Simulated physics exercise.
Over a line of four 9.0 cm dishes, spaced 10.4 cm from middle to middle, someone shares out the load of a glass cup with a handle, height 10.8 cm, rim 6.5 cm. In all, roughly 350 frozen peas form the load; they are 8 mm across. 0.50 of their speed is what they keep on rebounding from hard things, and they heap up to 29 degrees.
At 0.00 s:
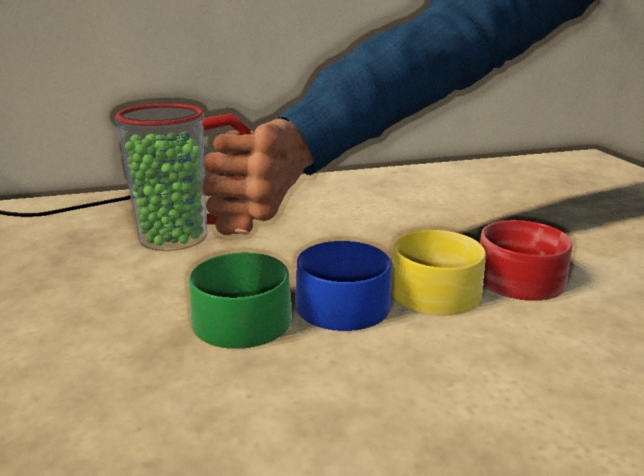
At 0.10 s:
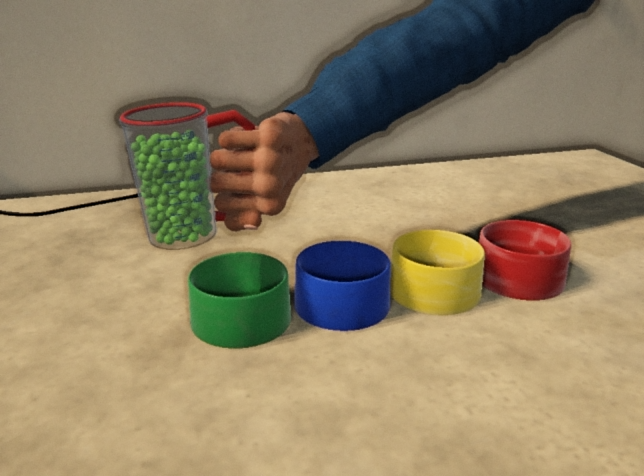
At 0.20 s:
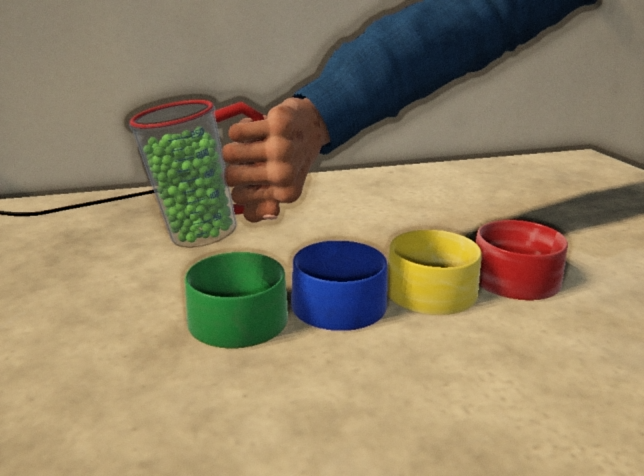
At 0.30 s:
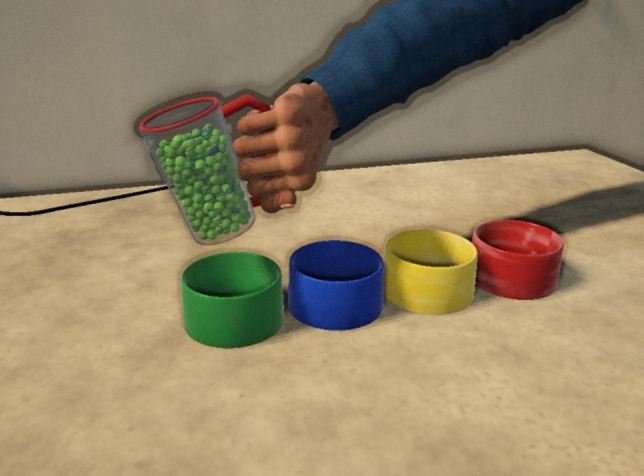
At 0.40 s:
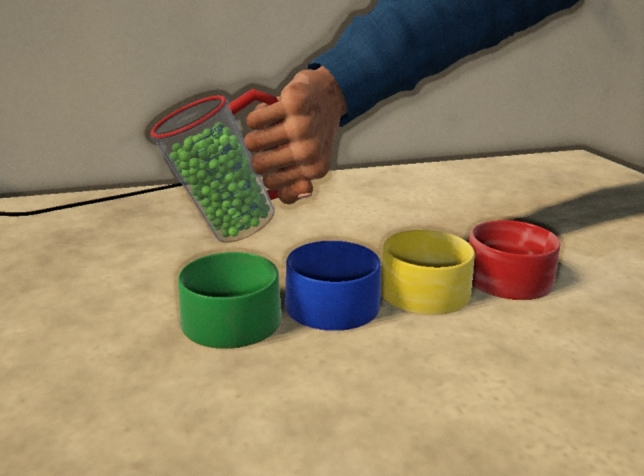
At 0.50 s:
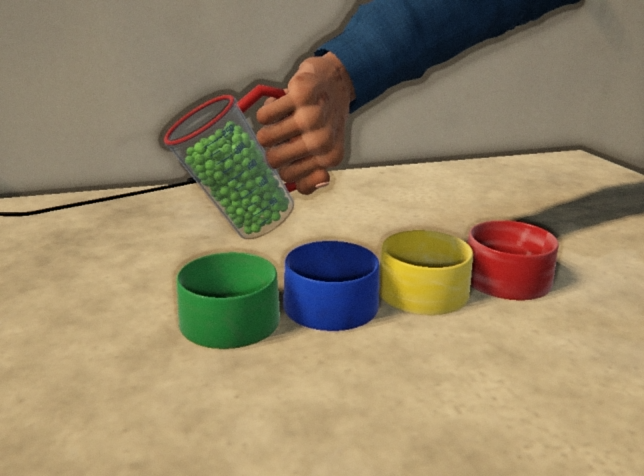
The video shows a hand in a blue sleeve holding a clear, red-rimmed cup of small green balls, moving it slightly right while tilting it leftward behind a row of green, blue, yellow and red dishes.
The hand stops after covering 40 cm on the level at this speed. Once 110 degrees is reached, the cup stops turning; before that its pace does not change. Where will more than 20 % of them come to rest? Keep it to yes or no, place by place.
Place by place: Red dish no, blue dish yes, green dish no, yellow dish yes, counter no.
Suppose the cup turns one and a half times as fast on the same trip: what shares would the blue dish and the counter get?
I'd expect blue to end at 60 and the counter at 20.
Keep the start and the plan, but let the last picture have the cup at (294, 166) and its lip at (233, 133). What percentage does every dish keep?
Per cent kept: Red 40; blue 0; green 0; yellow 20.
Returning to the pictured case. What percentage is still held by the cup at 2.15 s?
Roughly 15 per cent, give or take.
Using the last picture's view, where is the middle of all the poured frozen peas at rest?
(364, 288).
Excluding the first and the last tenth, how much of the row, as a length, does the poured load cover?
It spans about 14 centimetres along the dishes.
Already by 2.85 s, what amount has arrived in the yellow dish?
Roughly 40 %.
Then, at 1.49 s, tilt 98 degrees; cup holds 95 %.
After 2.15 s, tilt 110 degrees; cup holds 15 %, blue 45 %, yellow 25 %.
Then, at 2.85 s, tilt 110 degrees; cup holds 0 %, blue 45 %, yellow 40 %.
In the end, at 3.2 s, red 0 %, blue 45 %, green 0 %, yellow 40 %, counter 15 %.
